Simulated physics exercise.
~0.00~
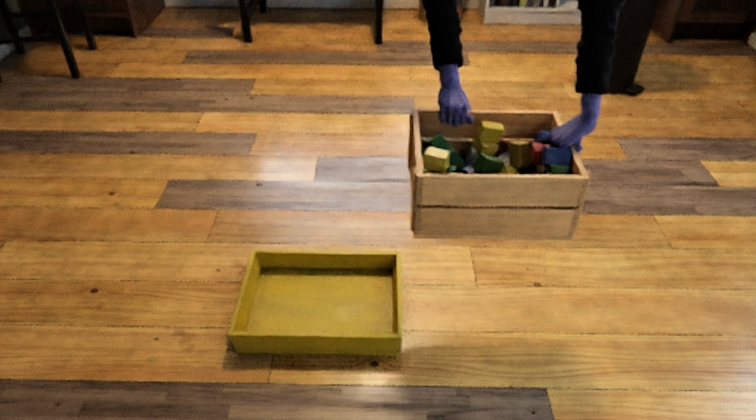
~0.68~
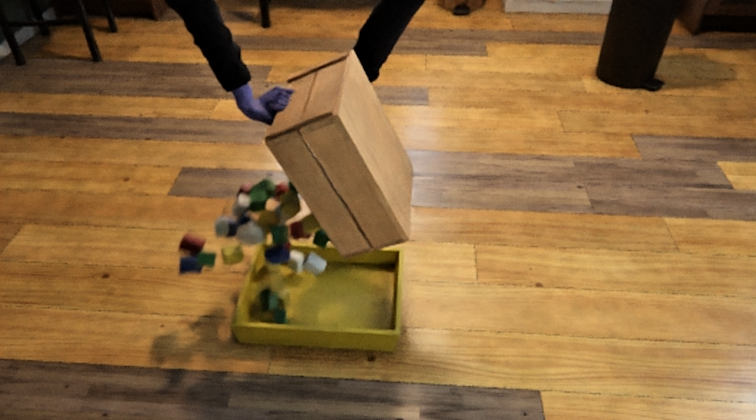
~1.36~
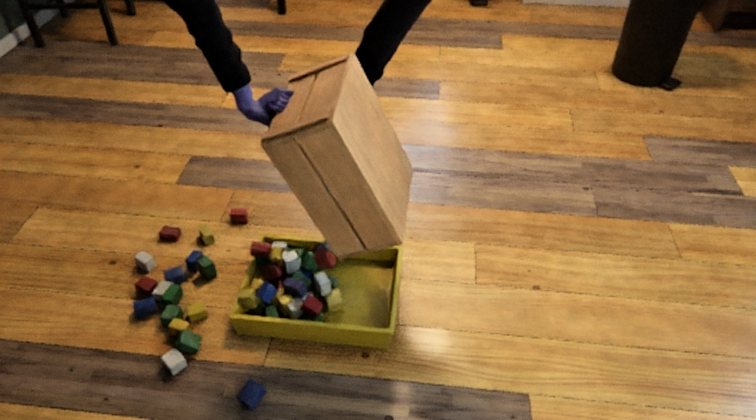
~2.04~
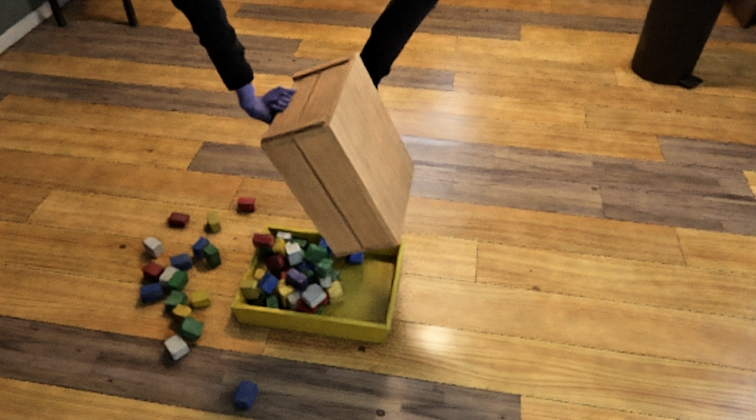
Two purple-gloved hands with dark sleeves hold a wooden tote of colourful toy bricks on a wood-plank floor, seen from slightly above as the view drifts gently sideways. A shallow yellow box sits empty in front of it, to the left. The hands tip the tote steeply over the box, and red, blue, green, yellow and white bricks tumble out in a cluster. Many land in the box, while others scatter on the floor to its left. Finally the tote is still held tilted, with bricks heaped in the box's left side and a smaller share lying outside.
